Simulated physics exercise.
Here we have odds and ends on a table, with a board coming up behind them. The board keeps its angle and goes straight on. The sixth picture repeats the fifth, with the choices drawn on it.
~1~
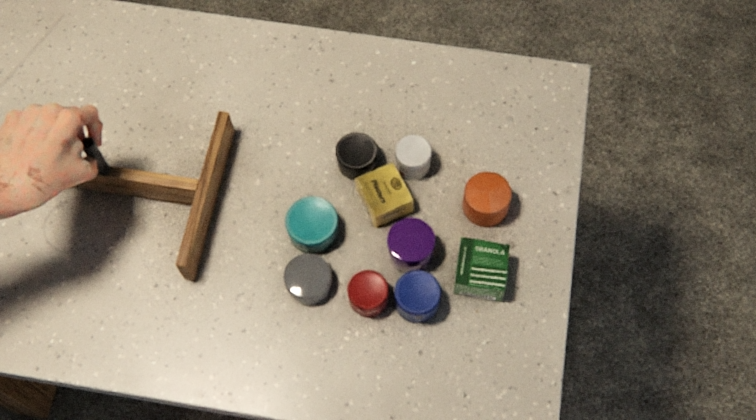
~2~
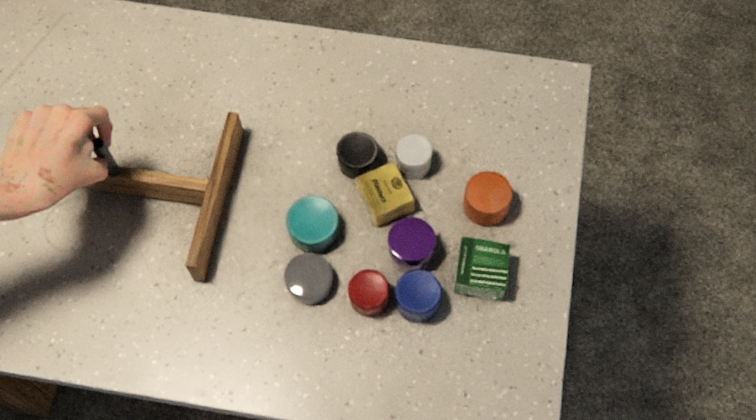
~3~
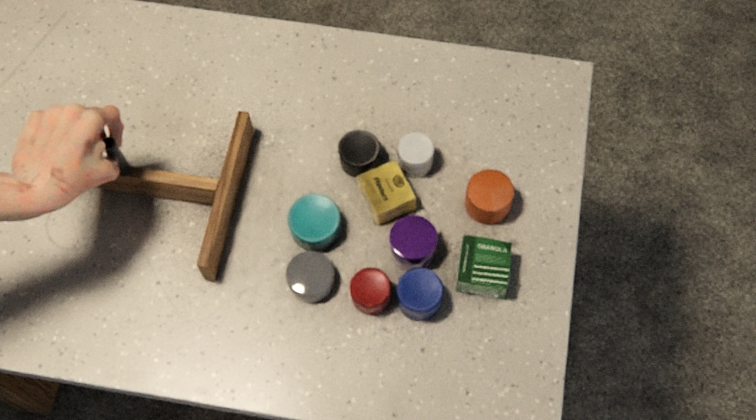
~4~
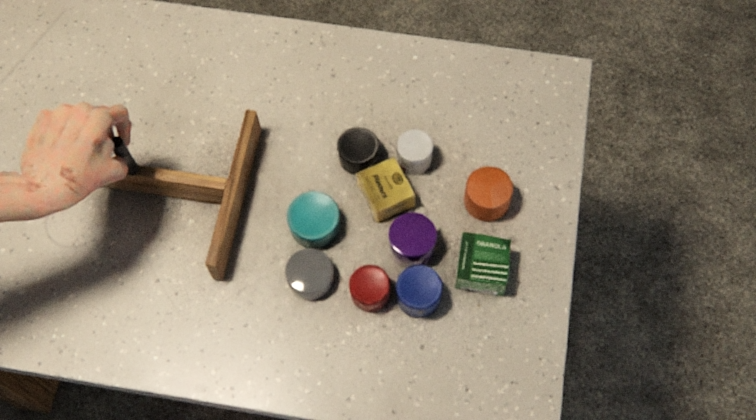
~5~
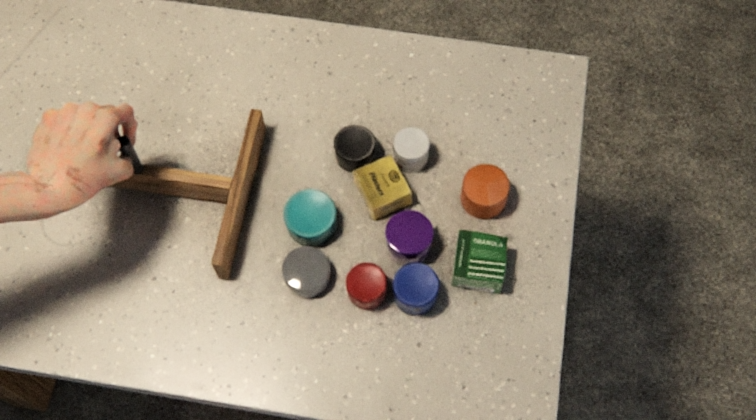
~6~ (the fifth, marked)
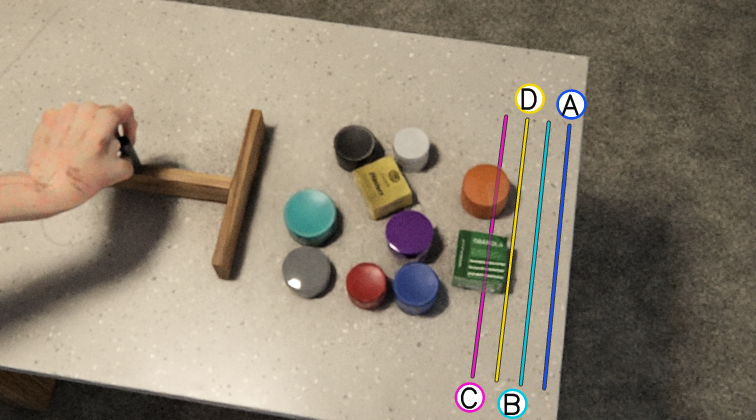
In the video, a hand holding a wooden T-shaped tool by its handle slides it a short way rightward across a speckled tabletop, toward a cluster of colourful round containers and small boxes, which stay in place.
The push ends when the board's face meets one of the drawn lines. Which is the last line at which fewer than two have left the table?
As far as mark C.
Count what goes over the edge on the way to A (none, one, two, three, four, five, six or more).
By then, six or more.
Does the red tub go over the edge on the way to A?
No.
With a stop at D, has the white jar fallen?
No.
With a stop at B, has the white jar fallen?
No.
On the marked copy, A at (558, 249); B at (536, 245); C at (490, 238); D at (513, 242).
With C. Early on, board (328, 197); red tub (386, 293); blue tub (428, 292).
Further on, board (421, 211); green box (526, 283); orange tin (526, 179).
At the end, board (489, 221); purple pot (569, 244); green box (561, 291); none fallen.
As for the rest, A drops seven; B drops four; D drops three.
